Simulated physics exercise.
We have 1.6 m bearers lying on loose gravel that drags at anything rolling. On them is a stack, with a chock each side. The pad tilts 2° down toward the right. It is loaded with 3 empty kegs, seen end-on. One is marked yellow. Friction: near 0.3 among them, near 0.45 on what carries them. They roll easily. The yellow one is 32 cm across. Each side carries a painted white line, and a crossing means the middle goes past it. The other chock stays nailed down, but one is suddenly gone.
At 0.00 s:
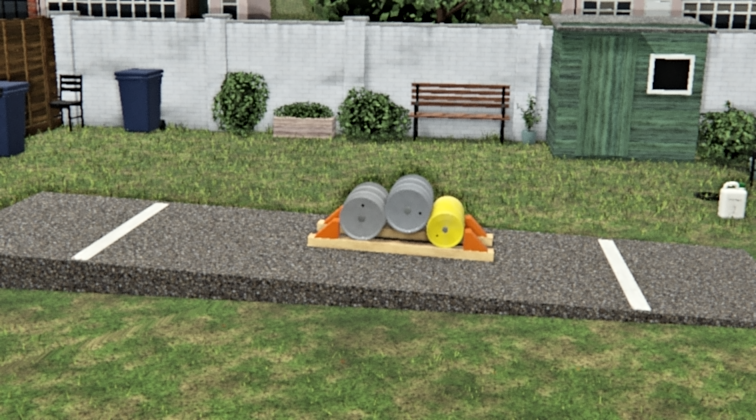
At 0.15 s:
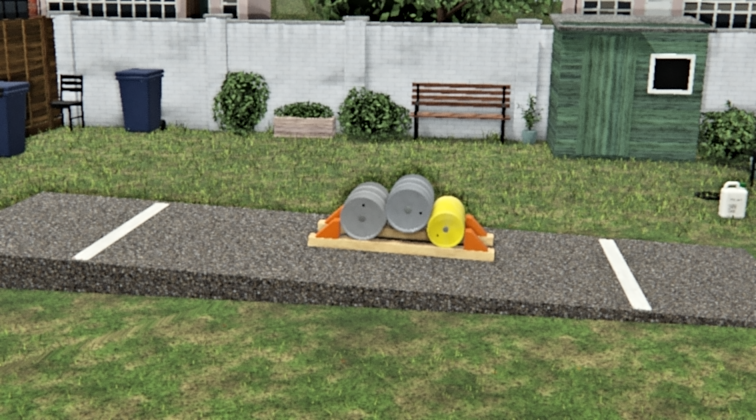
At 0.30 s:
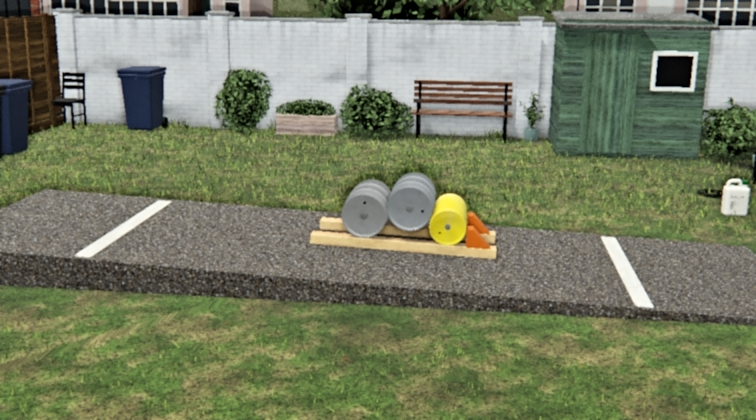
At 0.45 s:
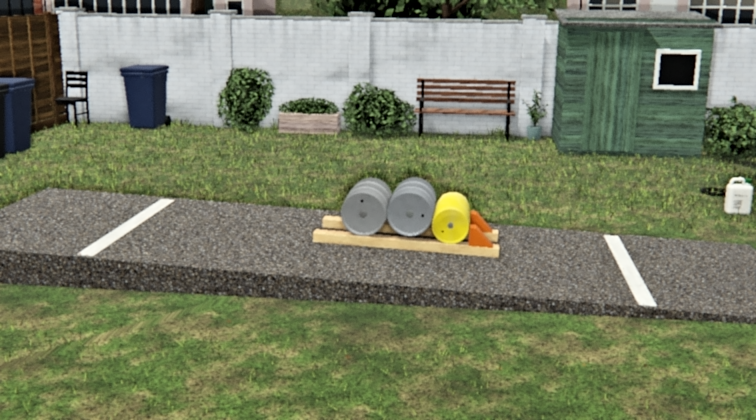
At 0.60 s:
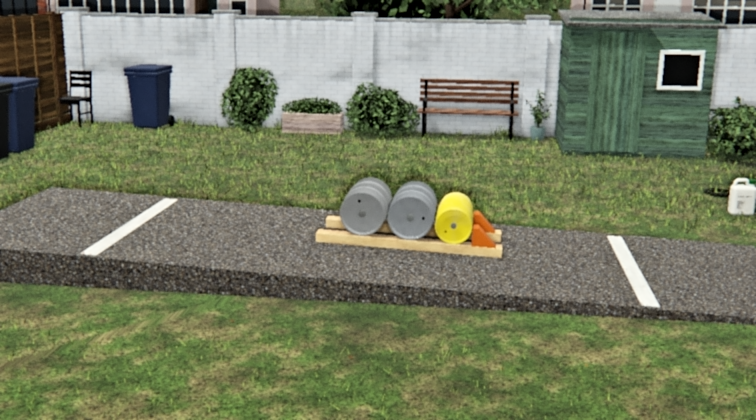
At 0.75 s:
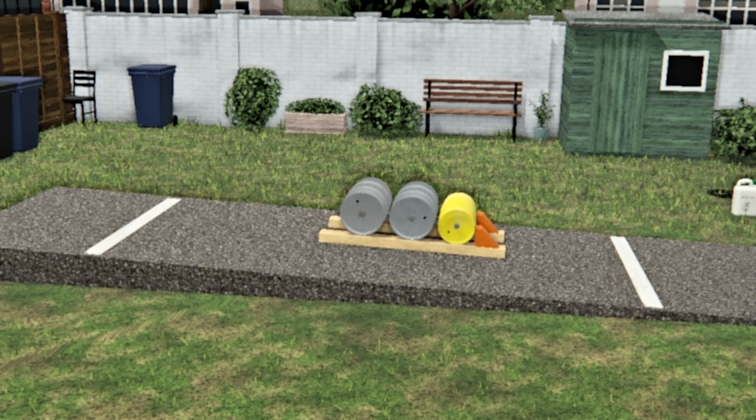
Upper grey barrel settling between another grey one and a yellow one on wooden rails after the left orange chock vanishes.
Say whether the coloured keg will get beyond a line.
In the end, the yellow one fails to pass a line.
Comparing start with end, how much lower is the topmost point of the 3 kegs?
About 10 cm.
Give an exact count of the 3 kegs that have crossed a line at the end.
Exactly 0 of the lot.
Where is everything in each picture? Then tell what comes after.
The first picture shows yellow (445, 230); both chocks in; lines at (122, 230) and (623, 273); the pad slopes 2° down to the right; 2 of the 3 form the bottom row.
The second picture shows yellow (446, 230).
The third picture shows yellow (448, 227); left chock gone.
The fourth picture shows yellow (451, 226).
The fifth picture shows yellow (454, 226).
The sixth picture shows yellow (457, 227); lines at (134, 225) and (635, 271).
By 1.1 s, yellow is on the bearers, 40 cm from the bearers' right end; 0 of 3 have crossed.
Finally (2.6 s), yellow is on the bearers, 40 cm from the bearers' right end; 0 of 3 have crossed.
